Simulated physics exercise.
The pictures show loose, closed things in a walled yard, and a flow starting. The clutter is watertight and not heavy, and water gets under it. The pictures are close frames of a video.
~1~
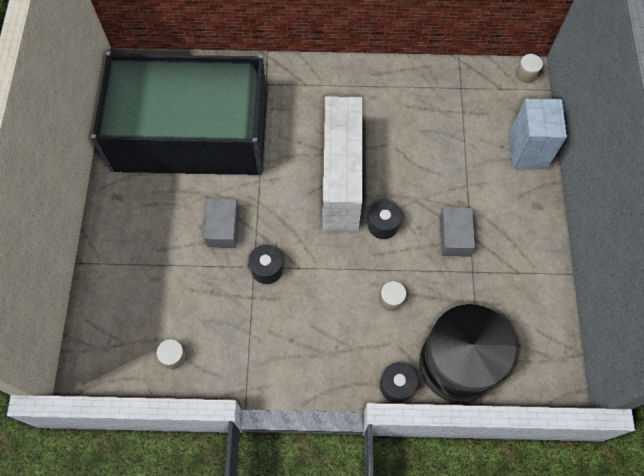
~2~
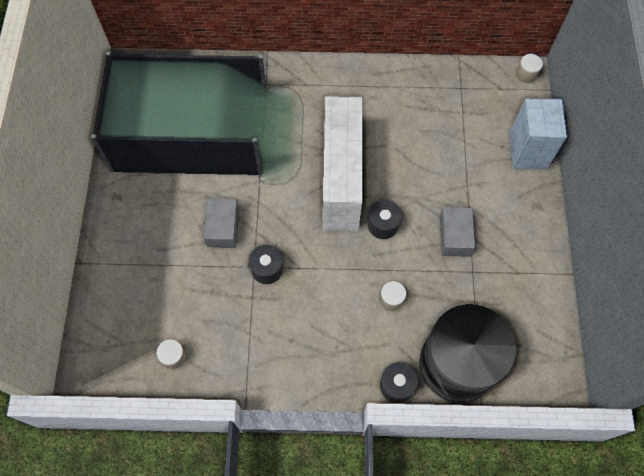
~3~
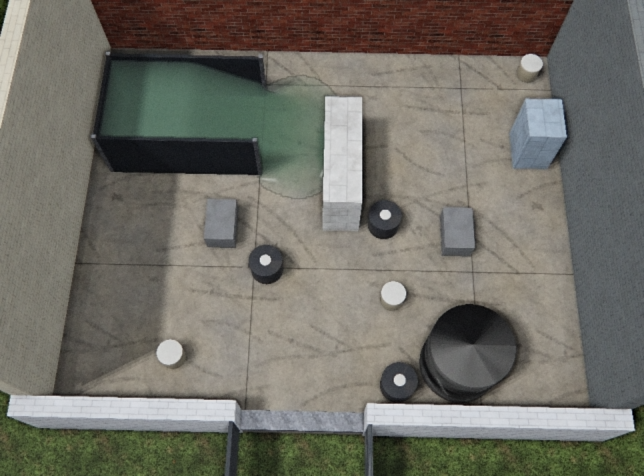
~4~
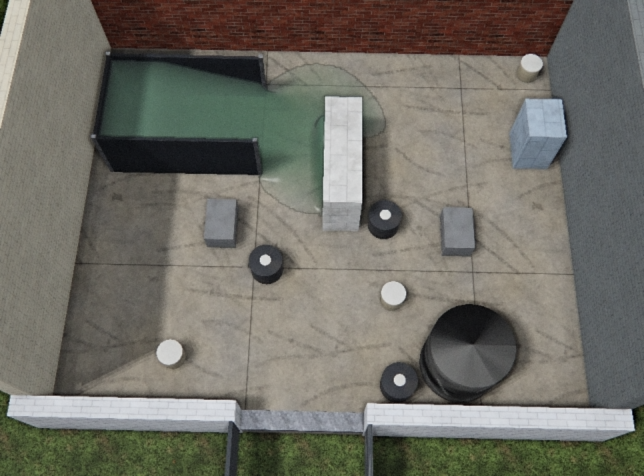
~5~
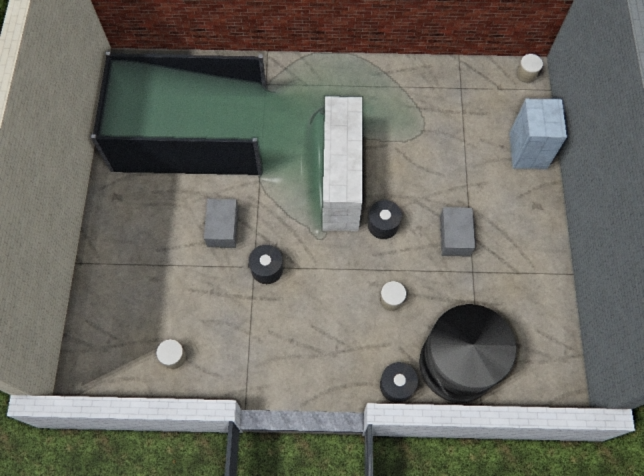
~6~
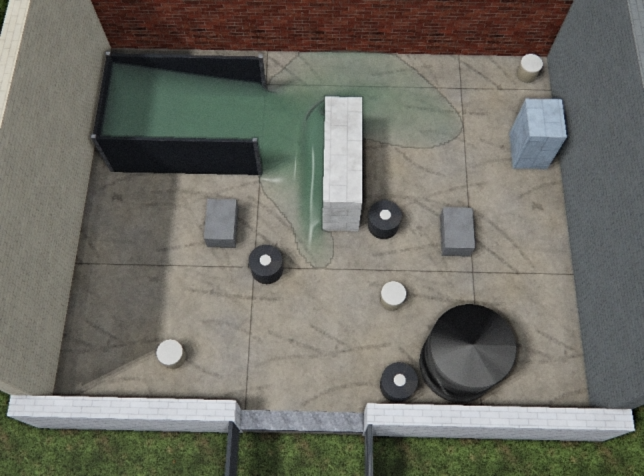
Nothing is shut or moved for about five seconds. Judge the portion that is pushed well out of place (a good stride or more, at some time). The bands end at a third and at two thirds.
That comes to from one to two thirds.
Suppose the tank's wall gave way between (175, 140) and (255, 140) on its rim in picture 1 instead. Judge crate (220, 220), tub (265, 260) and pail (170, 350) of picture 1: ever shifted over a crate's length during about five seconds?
In that order: Moved that far, yes, pushed that far.
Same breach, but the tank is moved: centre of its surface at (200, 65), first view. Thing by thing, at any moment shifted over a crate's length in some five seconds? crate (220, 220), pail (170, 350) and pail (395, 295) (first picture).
In turn: Under that, no, not that far.
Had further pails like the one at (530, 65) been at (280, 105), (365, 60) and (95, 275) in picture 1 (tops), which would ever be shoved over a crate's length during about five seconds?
One after the other: Yes, yes, less than that.
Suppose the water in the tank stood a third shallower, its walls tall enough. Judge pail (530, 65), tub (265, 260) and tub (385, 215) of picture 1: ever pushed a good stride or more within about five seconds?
In turn: Yes, pushed that far, never so far.
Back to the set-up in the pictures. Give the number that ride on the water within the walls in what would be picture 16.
That makes 2.
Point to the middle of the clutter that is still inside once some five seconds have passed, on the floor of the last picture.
Roughly at (328, 273).
A moment on, 0 of 8 are well off their spots; 0 afloat.
Next, 2 of 8 are well off their spots; 2 afloat.
Later, 3 of 8 are well off their spots; 2 afloat.
In the end, 4 of 8 are well off their spots, and 4 have been at some point; 2 afloat.
